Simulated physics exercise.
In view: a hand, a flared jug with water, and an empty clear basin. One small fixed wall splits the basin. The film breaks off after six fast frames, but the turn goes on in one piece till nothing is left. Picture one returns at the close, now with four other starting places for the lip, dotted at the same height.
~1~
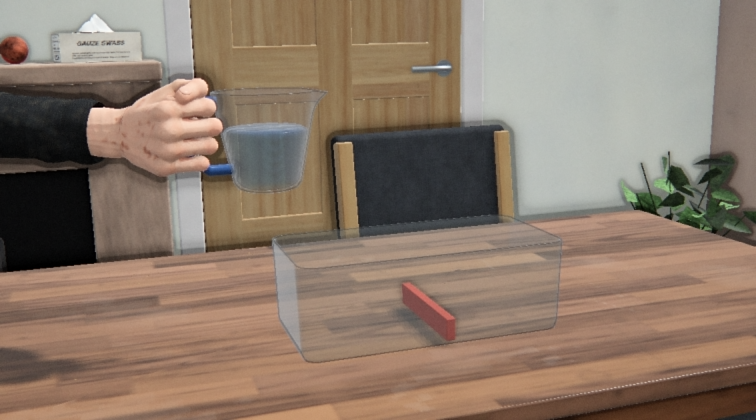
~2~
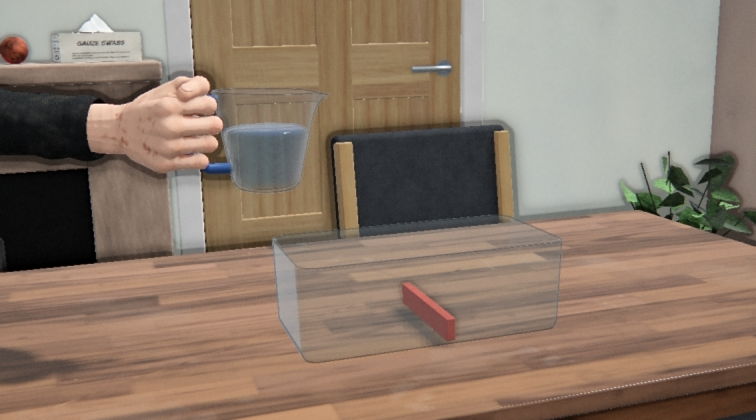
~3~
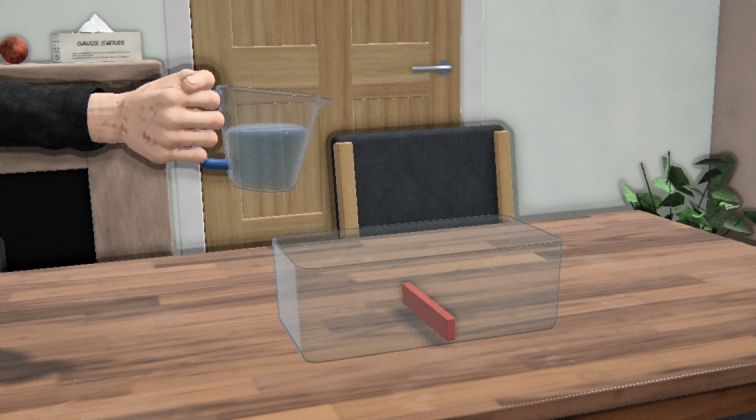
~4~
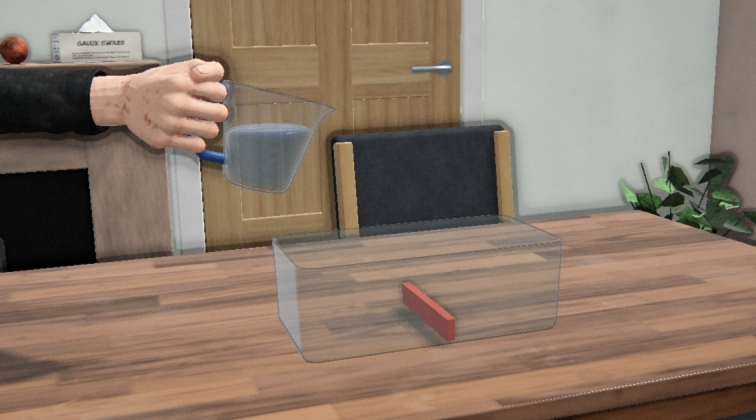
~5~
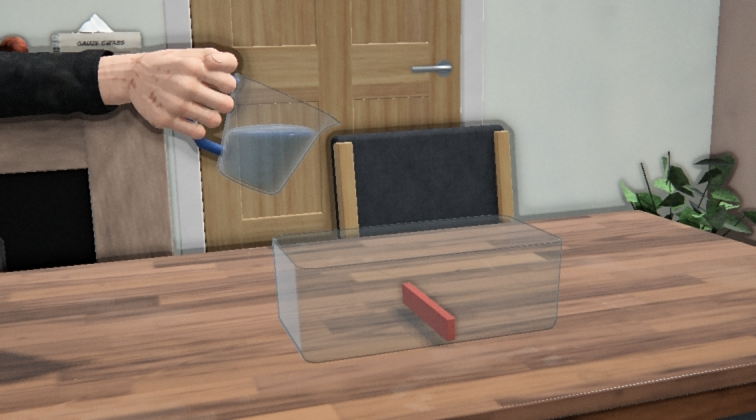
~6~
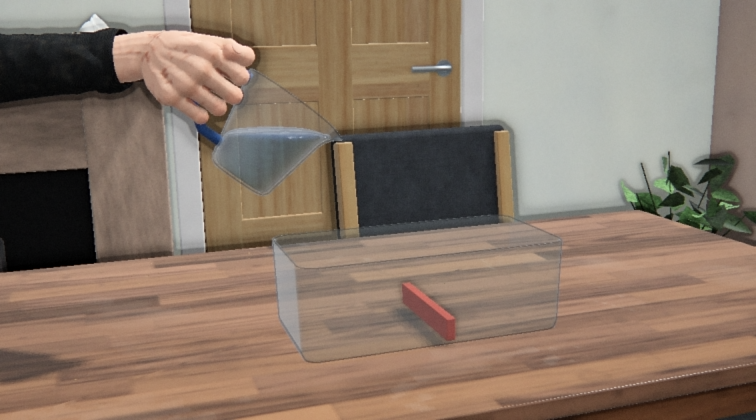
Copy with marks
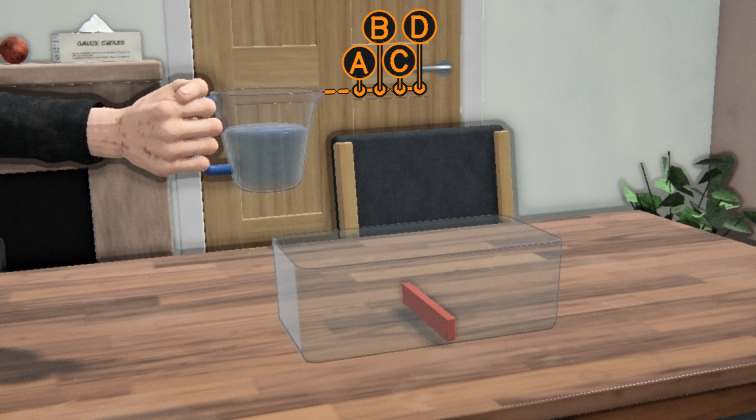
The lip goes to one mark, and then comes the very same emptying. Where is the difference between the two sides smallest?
Choose B.
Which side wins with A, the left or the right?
More ends on the left.
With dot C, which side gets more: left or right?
The right one.
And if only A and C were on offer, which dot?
That would be C.
On the marked copy, A at (359, 90); B at (379, 89); C at (399, 88); D at (419, 88).
Choosing A, about 89 % ends left of the wall and 8 % right of it; 3 % is lost outside.
Choosing B, about 54 % ends left of the wall and 45 % right of it.
Choosing C, about 19 % ends left of the wall and 80 % right of it.
Choosing D, about 8 % ends left of the wall and 91 % right of it.
